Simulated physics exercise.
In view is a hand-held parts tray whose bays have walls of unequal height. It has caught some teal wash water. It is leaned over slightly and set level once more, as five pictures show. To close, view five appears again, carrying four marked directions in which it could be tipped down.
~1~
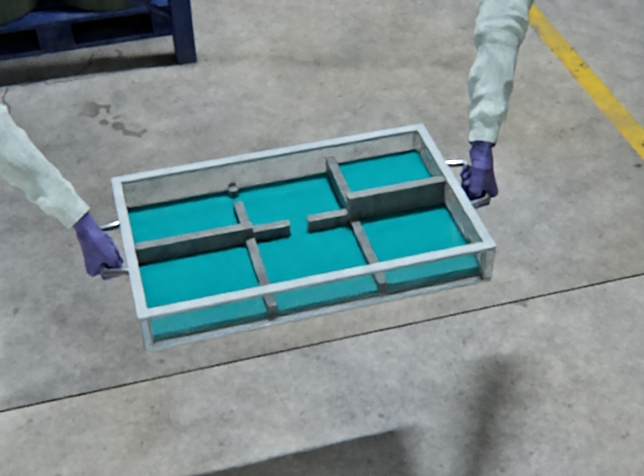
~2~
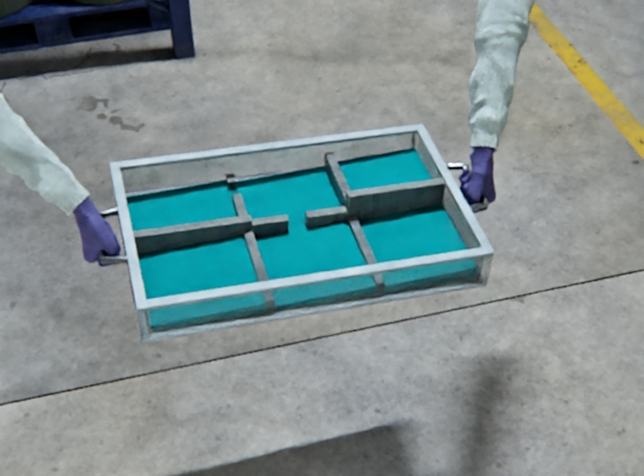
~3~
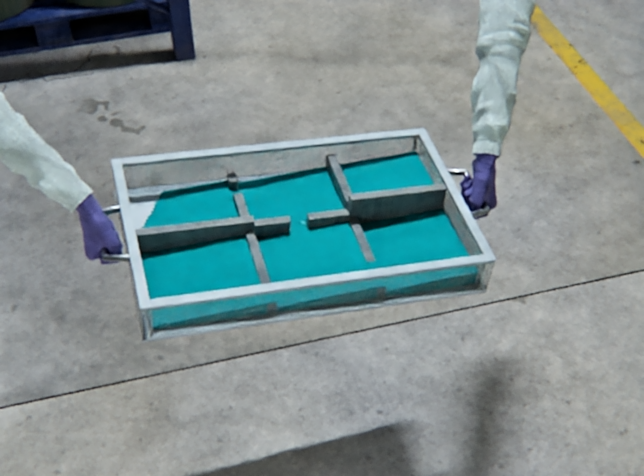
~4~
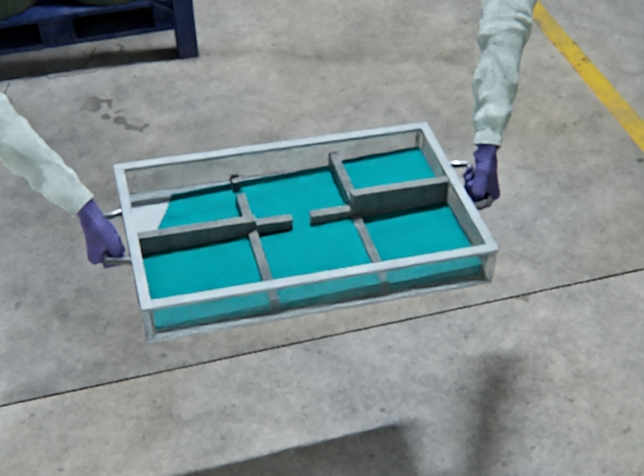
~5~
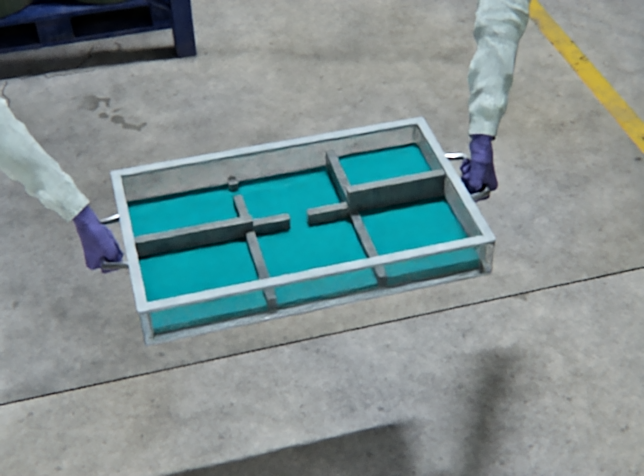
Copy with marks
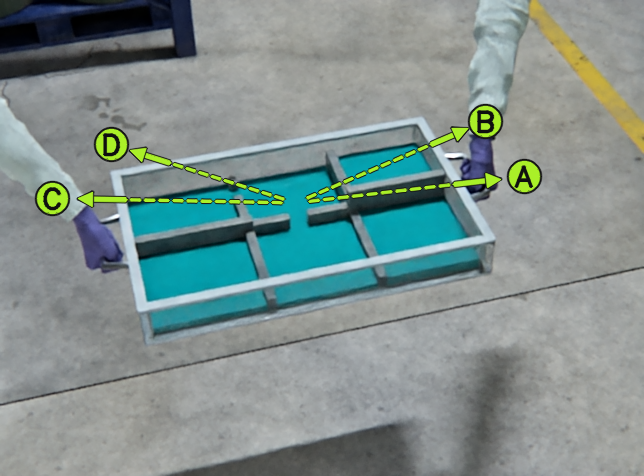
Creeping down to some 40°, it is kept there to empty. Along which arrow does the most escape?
D.
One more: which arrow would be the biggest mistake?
A it is.
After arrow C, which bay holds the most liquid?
That is the back left bay.
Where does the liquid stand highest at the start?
That is the back right bay.
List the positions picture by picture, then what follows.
In the first picture, the tray is level; deepest in the back right bay, at (385, 180), shallowest in the front middle.
In the second picture, tipped about 4° down to the front right; no wall is crossed.
In the third picture, tipped about 6° down to the front right; liquid runs over two walls.
In the fourth picture, tipped about 3° down to the front right; no wall is crossed.
In the fifth picture, the tray is level; deepest in the back right bay, at (385, 173), shallowest in the back middle.
On the marked copy, A ends at (495, 179); B ends at (463, 130); C ends at (83, 198); D ends at (135, 152).
With A, about 40 % stays in the tray, the largest part in the front right bay.
With B, about 28 % stays in the tray, the largest part in the front right bay.
With C, about 21 % stays in the tray, the largest part in the back left bay.
With D, about 14 % stays in the tray, the largest part in the back left bay.
